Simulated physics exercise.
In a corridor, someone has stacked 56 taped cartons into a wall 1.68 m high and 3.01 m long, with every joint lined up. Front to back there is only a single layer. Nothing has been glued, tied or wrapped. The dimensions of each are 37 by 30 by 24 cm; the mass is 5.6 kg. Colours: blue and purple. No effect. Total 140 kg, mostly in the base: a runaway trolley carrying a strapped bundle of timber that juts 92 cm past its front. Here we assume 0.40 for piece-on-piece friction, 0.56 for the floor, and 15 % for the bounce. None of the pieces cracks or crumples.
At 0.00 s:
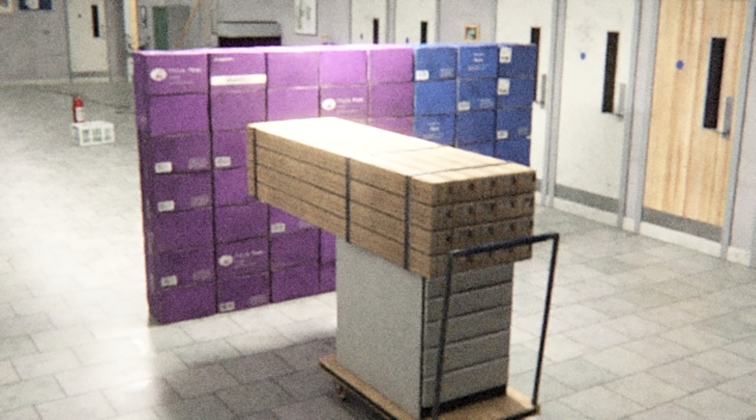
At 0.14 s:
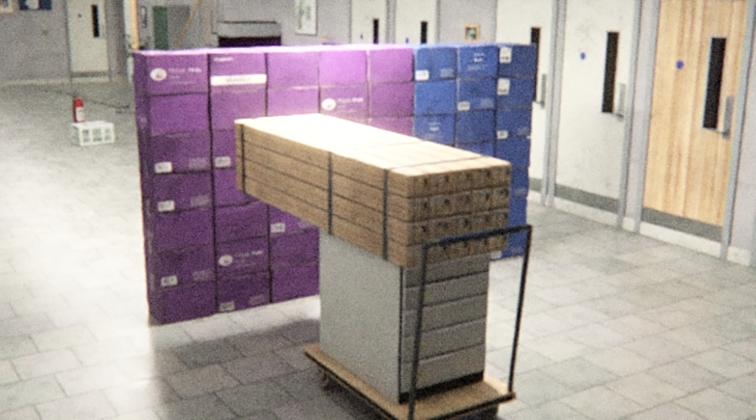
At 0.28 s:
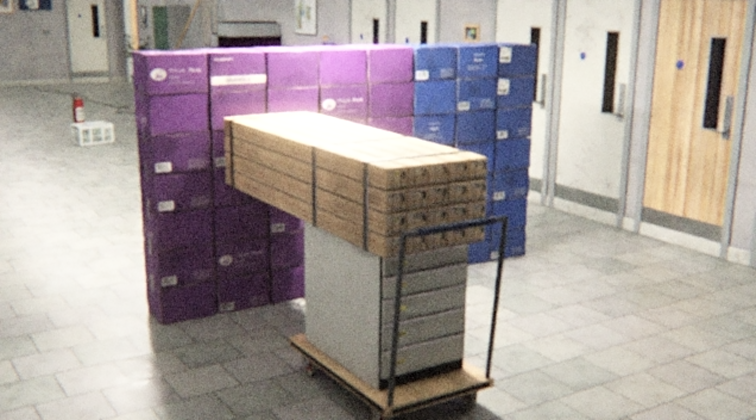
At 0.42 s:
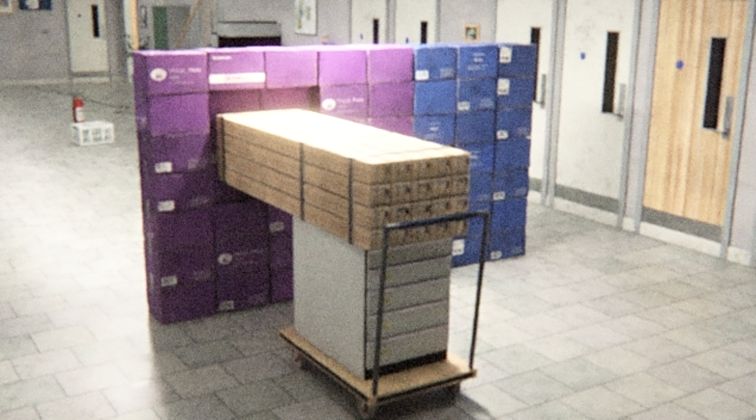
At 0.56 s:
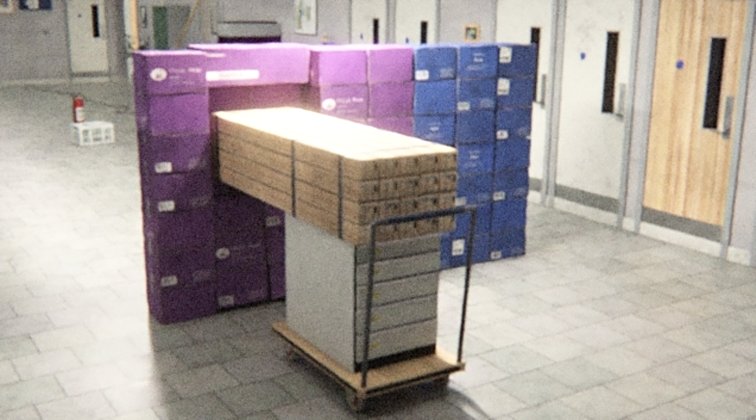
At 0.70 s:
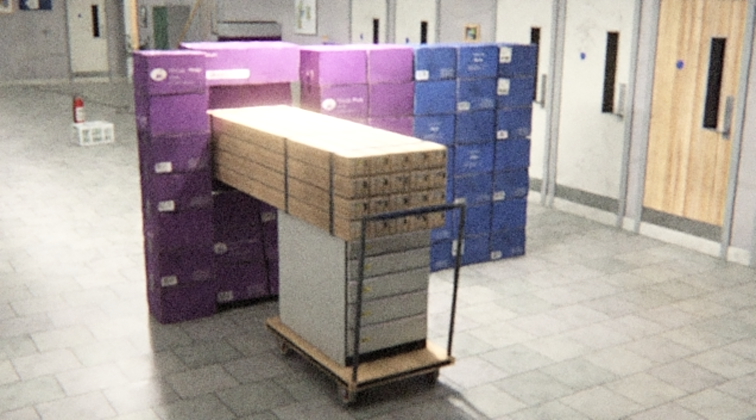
Long brown boxes on a wheeled trolley moving leftward into a wall of purple and blue cartons, pushing some purple ones backward.
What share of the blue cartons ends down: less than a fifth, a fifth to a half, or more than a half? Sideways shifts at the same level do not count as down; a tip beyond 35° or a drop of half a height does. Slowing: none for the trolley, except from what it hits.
The share is less than a fifth.
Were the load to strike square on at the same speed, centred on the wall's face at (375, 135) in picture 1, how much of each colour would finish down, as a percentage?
Result - purple: 40 %; blue: 0 %.
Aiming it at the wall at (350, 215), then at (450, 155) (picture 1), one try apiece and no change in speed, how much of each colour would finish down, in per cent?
For purple it's 50 then 0 per cent, for blue 0 then 70 per cent.
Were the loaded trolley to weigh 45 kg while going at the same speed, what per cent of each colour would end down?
Share down - purple: 40; blue: 0 (per cent).
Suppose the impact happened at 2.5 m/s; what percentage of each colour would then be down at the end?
Down at the end: Purple 20 per cent, blue 0 per cent.
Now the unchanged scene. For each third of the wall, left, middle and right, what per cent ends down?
70, 0 and 0 per cent, from left to right.
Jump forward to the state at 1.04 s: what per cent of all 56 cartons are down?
5 per cent at that moment.
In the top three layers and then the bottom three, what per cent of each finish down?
Top 20 per cent versus bottom 20 per cent.
Around 1.04 s, load 47 cm past the wall's line, still rolling; none of the 21 blue cartons down (4 of 56 in all colours); top blue carton unmoved.
Around 1.42 s, load 66 cm past the wall's line, still rolling; none of the 21 blue cartons down (14 of 56 in all colours); top blue carton unmoved.
Finally (2.7 s), load 1.08 m past the wall's line, still rolling; none of the 21 blue cartons down (14 of 56 in all colours); top blue carton unmoved; top purple carton unmoved. That is 0 per cent. Seen by the last camera, middles, top blue carton near (466, 61), top purple carton near (170, 72).
